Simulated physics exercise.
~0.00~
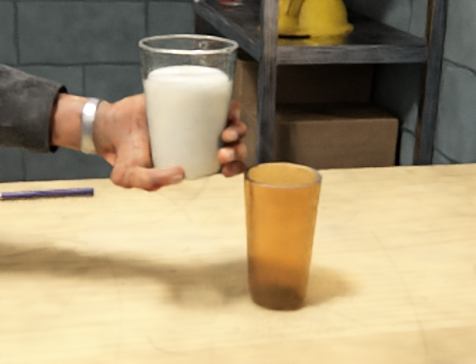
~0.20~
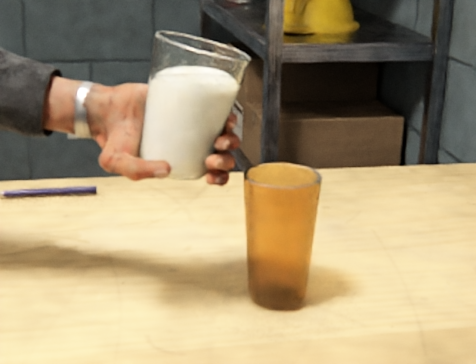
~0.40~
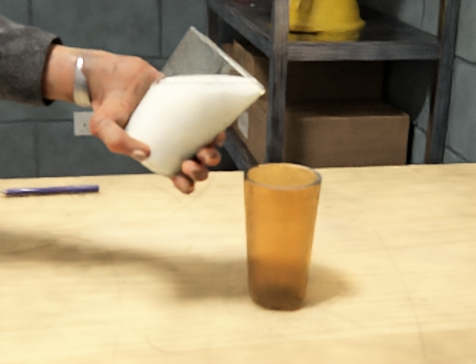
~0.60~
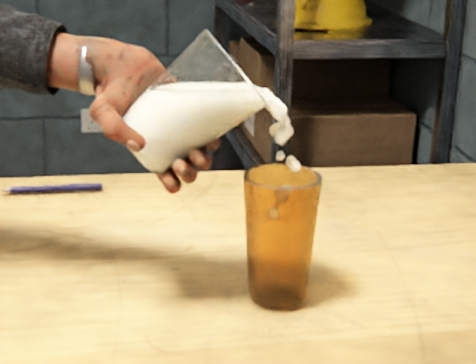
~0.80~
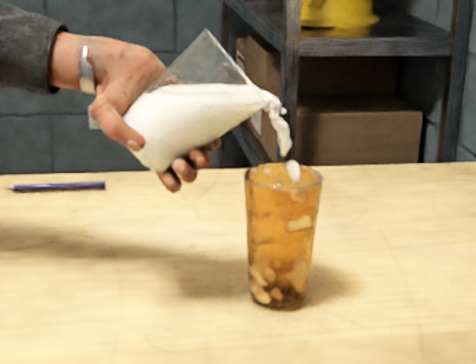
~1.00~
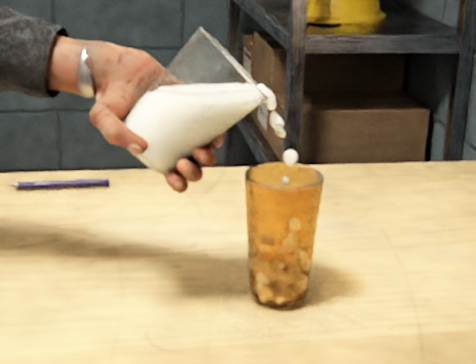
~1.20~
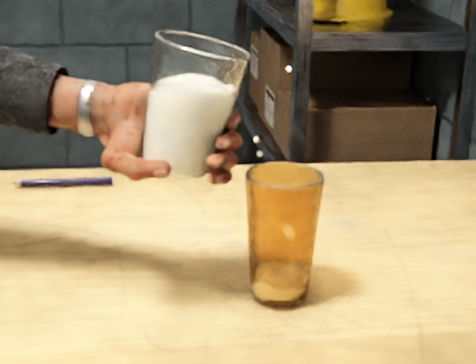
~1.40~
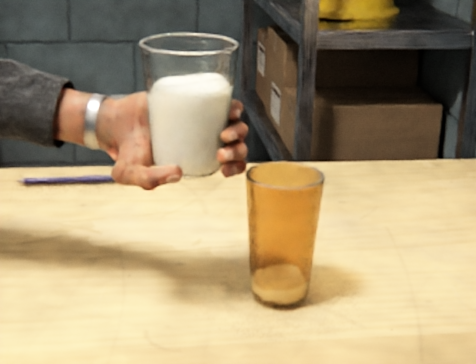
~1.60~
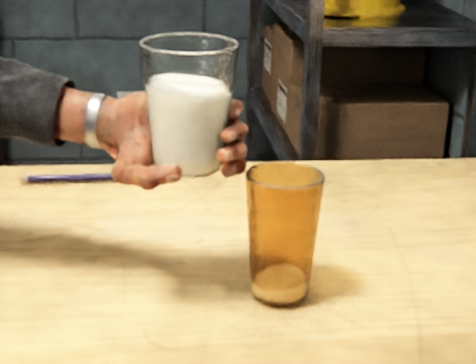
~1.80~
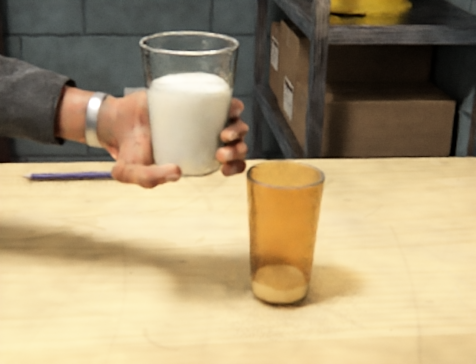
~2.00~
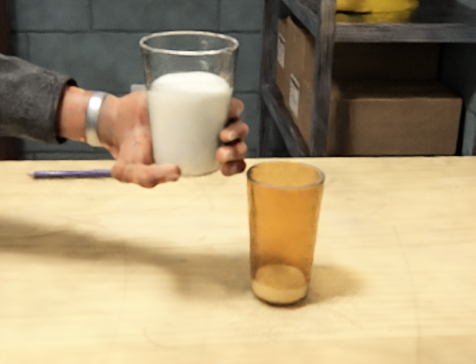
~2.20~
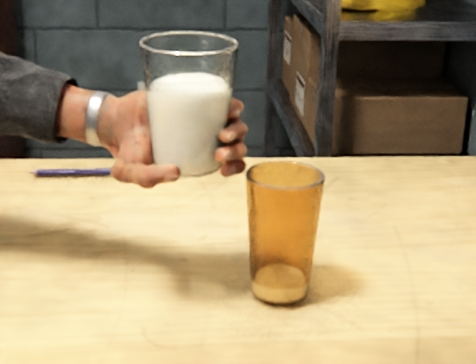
On a wooden table, a hand tips milk into an amber glass, leaving a little inside.
